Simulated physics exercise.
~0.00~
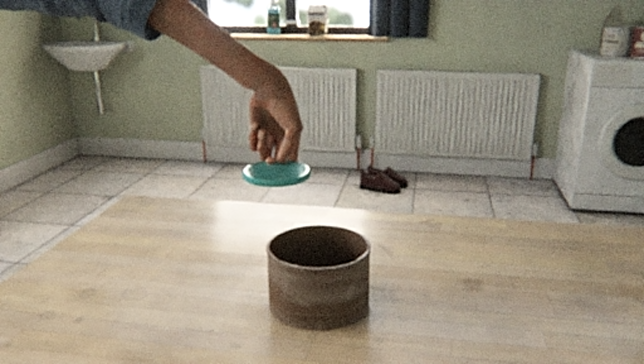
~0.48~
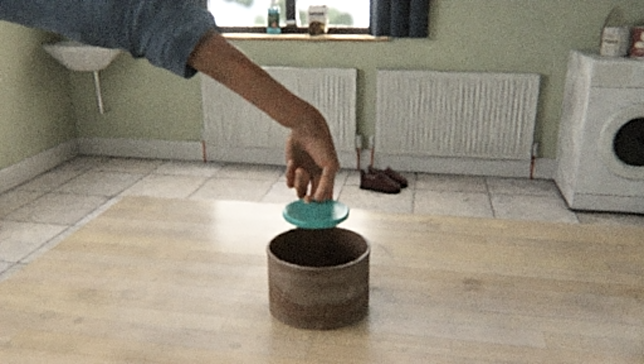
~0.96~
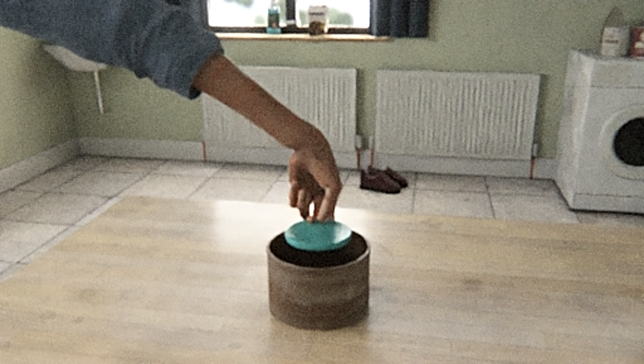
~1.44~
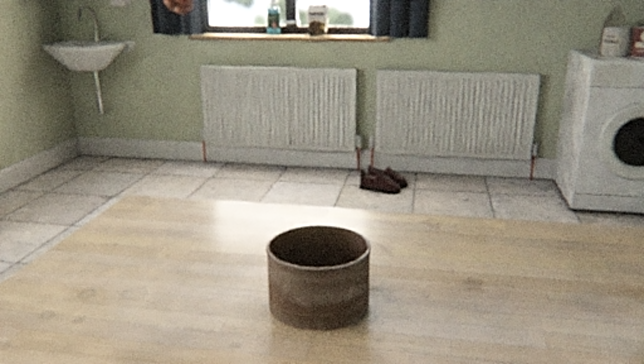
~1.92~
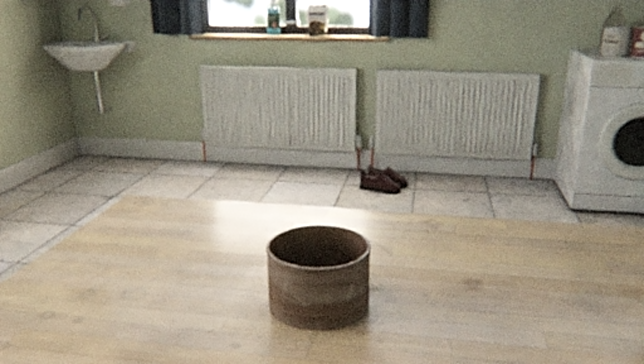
A dark brown, open round container stands on a pale wooden table, seen from slightly above by a still camera in a green-walled room with two white radiators, a sink at left, a white washing machine at right and dark shoes on the tiled floor. A hand in a blue sleeve reaches in from the upper left, holding a flat turquoise lid. It moves the lid right and down over the opening. The hand lets go and draws back as the lid drops inside. The container stays still, with the lid out of sight within it.
